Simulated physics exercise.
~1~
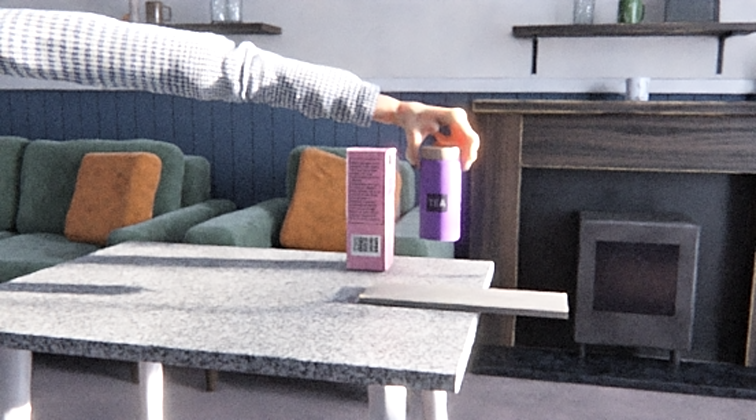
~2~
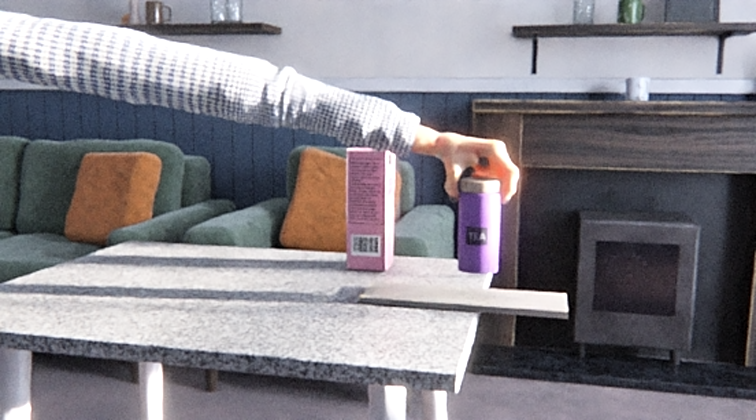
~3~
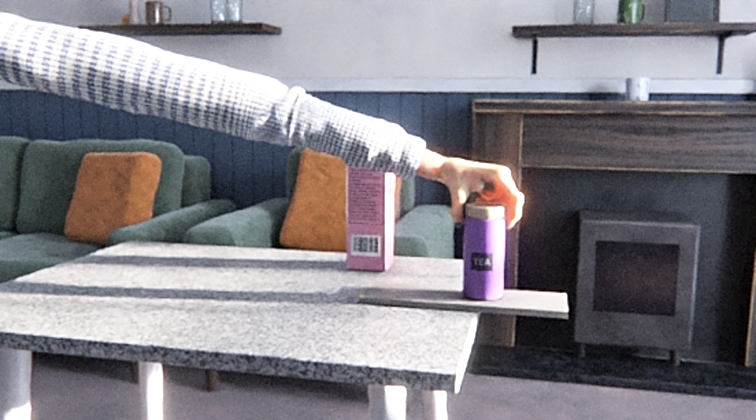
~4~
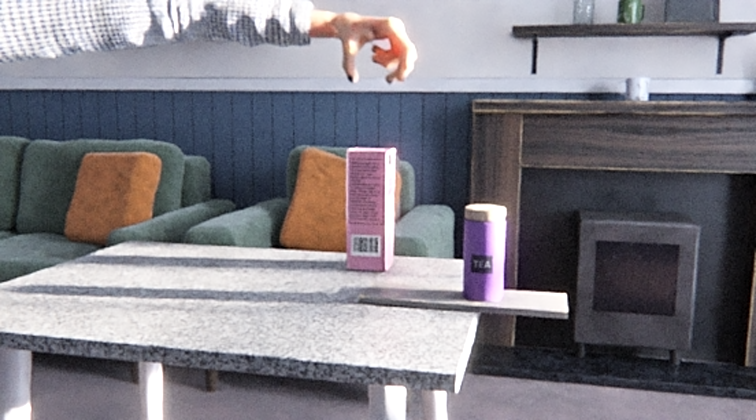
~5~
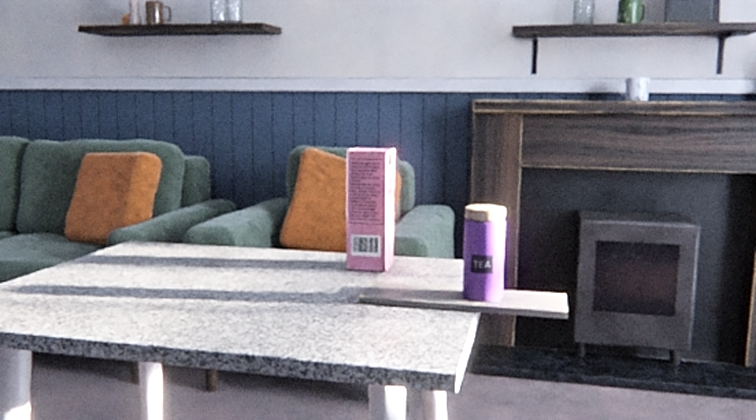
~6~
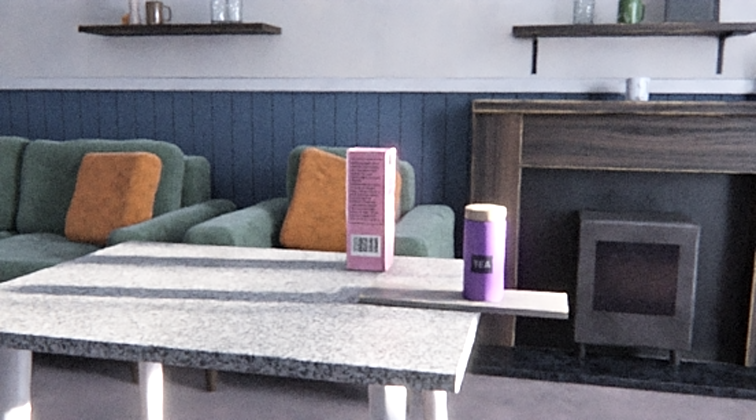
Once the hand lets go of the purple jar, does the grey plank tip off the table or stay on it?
The grey plank stays on the table, with the purple jar still standing upright on it.
